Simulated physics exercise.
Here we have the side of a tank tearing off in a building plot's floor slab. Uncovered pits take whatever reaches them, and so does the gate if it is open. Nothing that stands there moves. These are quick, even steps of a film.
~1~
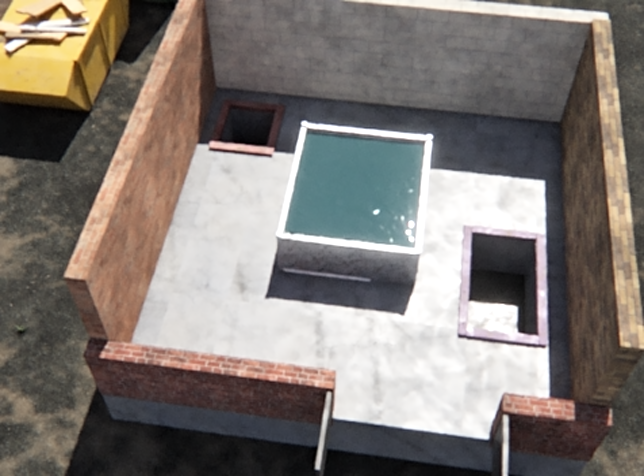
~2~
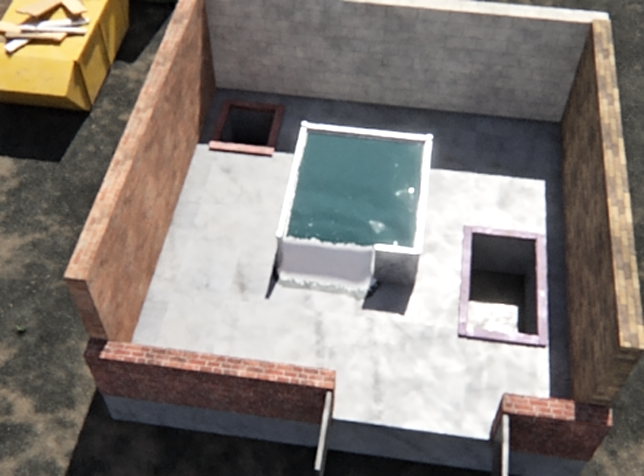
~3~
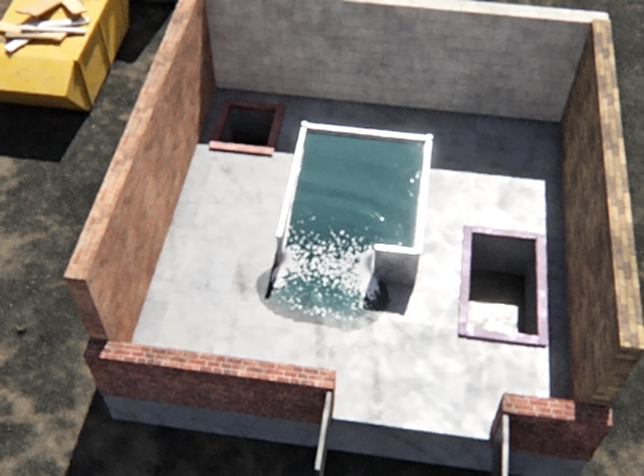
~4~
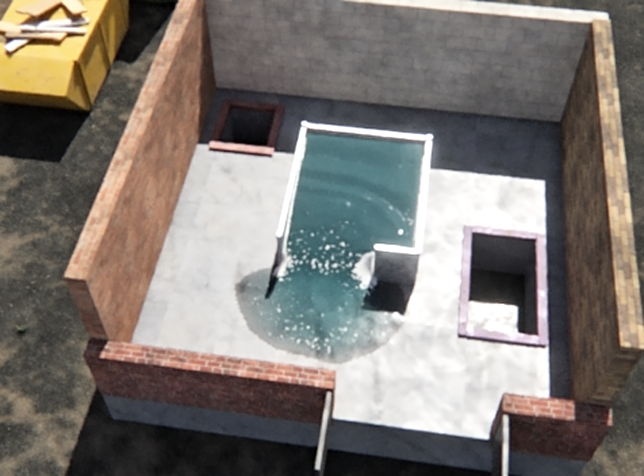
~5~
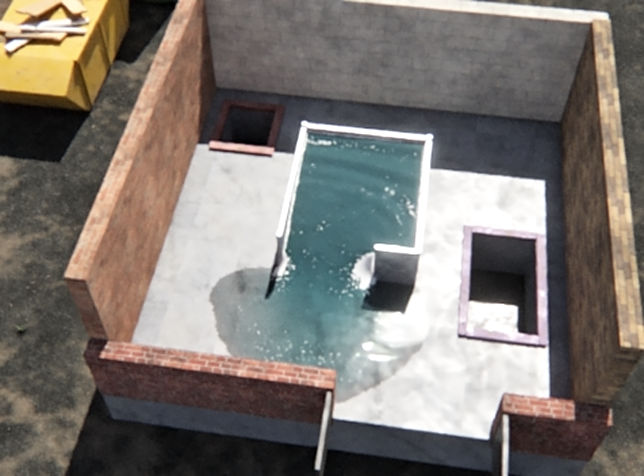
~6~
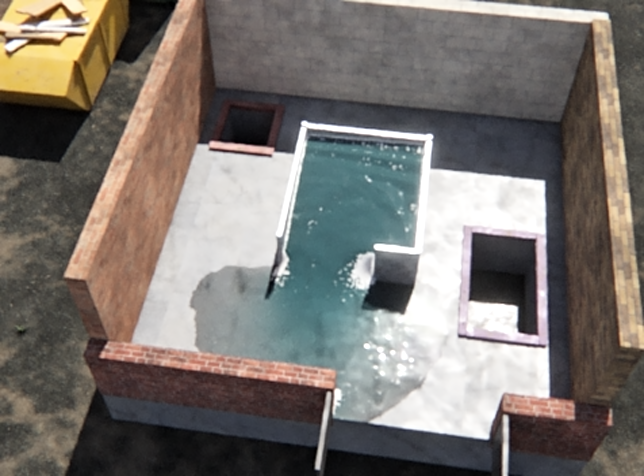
On a walled concrete floor slab with two rimmed openings, part of the near side of a white-rimmed water tank gives way, and water pours through the gap, spreading across the slab toward the viewer and along the low brick wall.
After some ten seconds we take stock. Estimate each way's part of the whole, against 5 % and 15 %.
The gate takes over 15 %; the purple pit takes under 5 %; the red pit takes between 5 and 15 %.
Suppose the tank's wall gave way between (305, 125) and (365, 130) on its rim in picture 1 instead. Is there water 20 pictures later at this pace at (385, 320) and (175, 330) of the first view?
In that order: No water, under water.
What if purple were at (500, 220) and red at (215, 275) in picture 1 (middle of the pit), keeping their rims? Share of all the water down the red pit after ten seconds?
Per cent: Red 15.
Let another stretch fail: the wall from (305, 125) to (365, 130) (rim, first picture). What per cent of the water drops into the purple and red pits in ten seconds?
In per cent: Purple 10, red 25.
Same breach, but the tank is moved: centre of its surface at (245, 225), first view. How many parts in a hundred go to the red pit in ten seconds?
In per cent: Red 6.
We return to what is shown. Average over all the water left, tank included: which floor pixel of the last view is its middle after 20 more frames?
I would point to (297, 273).
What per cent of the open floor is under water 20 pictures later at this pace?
Close to 55 %.
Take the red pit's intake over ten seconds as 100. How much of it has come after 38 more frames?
Some 65 per cent.
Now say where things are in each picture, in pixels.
In the first picture, the tank at (358, 188) is whole and still.
In the second picture, water pours out at (328, 263) and has run to (280, 274).
In the third picture, the front is at (362, 323), out from the gap at (328, 263).
In the fourth picture, water pours out at (328, 264) and has run to (339, 356).
In the fifth picture, the front is at a hidden place, out from the gap at (328, 264).
In the sixth picture, the front is at a hidden place, out from the gap at (328, 264).
A moment on, water covers 25 % of the floor; the gate 3 %, the purple pit 0 %, the red pit 0 %.
Next, water covers 30 % of the floor; the gate 10 %, the purple pit 0 %, the red pit 0 %.
Then, water covers 55 % of the floor; the gate 18 %, the purple pit 0 %, the red pit 1 %.
Later, water covers 70 % of the floor; the gate 26 %, the purple pit 0 %, the red pit 6 %.
In the end, water covers 90 % of the floor; the gate 32 %, the purple pit 0 %, the red pit 9 %.
